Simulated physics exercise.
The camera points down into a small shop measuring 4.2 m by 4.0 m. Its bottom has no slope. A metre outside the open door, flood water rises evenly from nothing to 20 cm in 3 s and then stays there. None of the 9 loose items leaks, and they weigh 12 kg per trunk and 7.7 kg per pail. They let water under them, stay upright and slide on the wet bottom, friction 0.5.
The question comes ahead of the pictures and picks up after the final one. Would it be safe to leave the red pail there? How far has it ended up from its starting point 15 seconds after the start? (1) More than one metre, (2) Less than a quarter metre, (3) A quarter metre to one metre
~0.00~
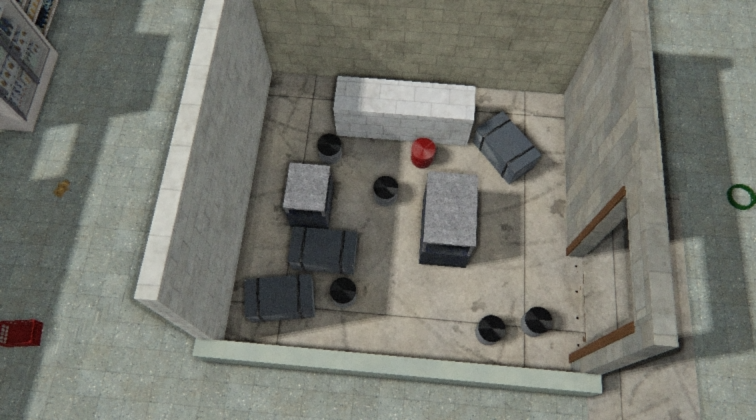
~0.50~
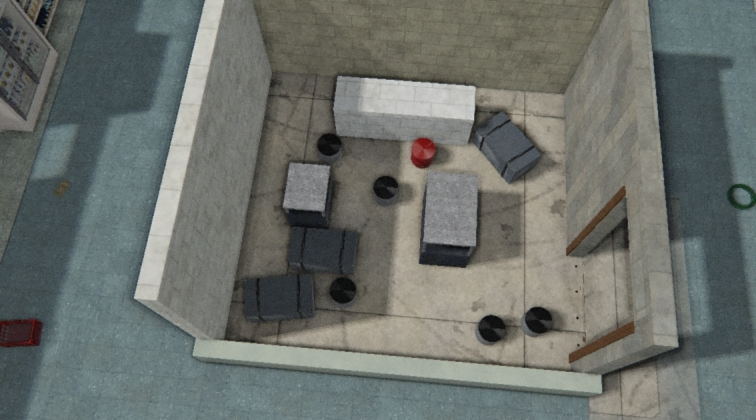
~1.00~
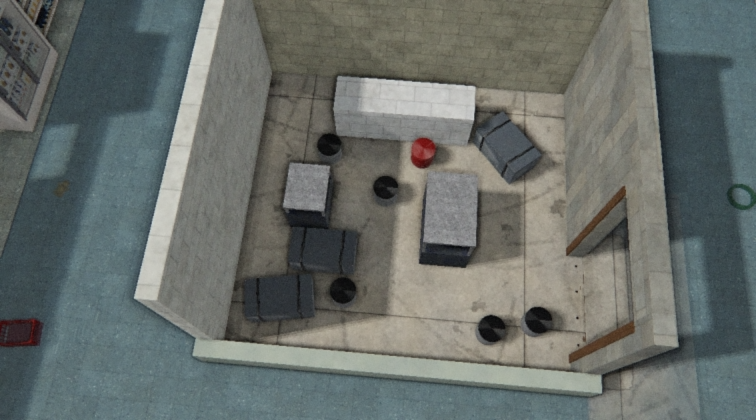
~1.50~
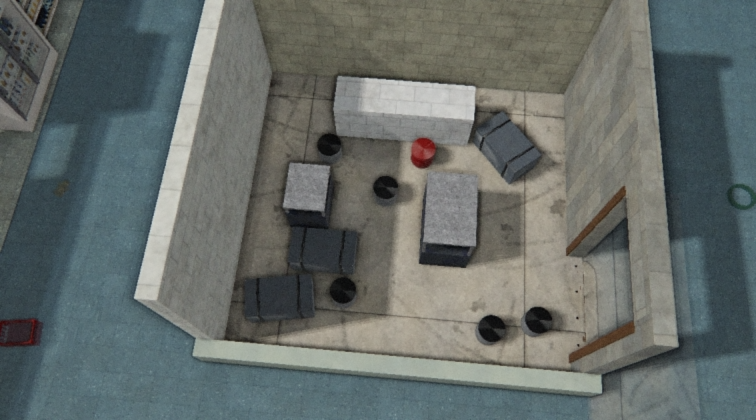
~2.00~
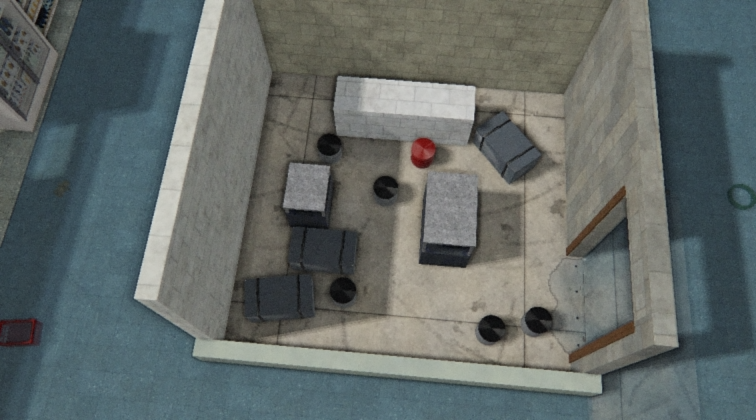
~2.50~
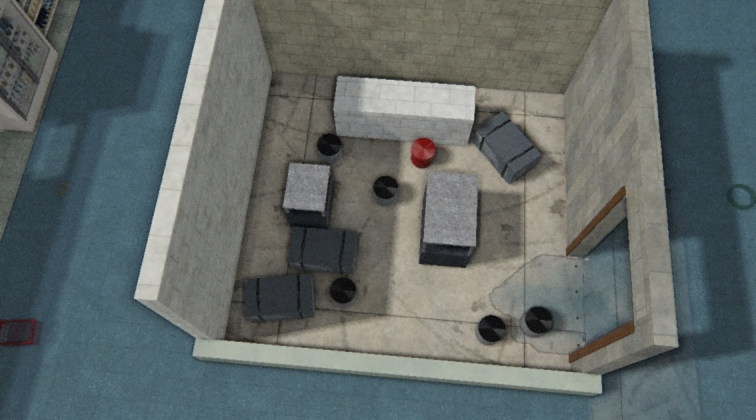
The answer is 3.
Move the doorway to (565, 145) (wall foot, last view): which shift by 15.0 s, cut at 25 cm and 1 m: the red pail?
As for the red pail, it winds up a long way off.
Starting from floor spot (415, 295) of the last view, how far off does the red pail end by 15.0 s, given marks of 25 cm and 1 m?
Short answer, it is taken a long way.
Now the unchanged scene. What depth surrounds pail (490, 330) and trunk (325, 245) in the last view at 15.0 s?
I'd estimate 15 cm for the first and 15 cm for the second.
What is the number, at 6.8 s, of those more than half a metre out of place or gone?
It comes to 3.
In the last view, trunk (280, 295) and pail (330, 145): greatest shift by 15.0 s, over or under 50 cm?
In turn: Short of it, under.
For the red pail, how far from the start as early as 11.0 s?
20 cm, give or take.
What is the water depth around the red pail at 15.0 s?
Depth: About 13 cm.
After 3.5 s the red pail is near (424, 148), 0.0 m from its start, aground; 0 afloat.
After 6.8 s the red pail is near (424, 148), 0.0 m from its start, aground; 4 afloat.
After 11.0 s the red pail is near (432, 156), 0.2 m from its start, aground; 6 afloat.
After 15.0 s the red pail is near (455, 175), 0.6 m from its start, afloat; 9 afloat.
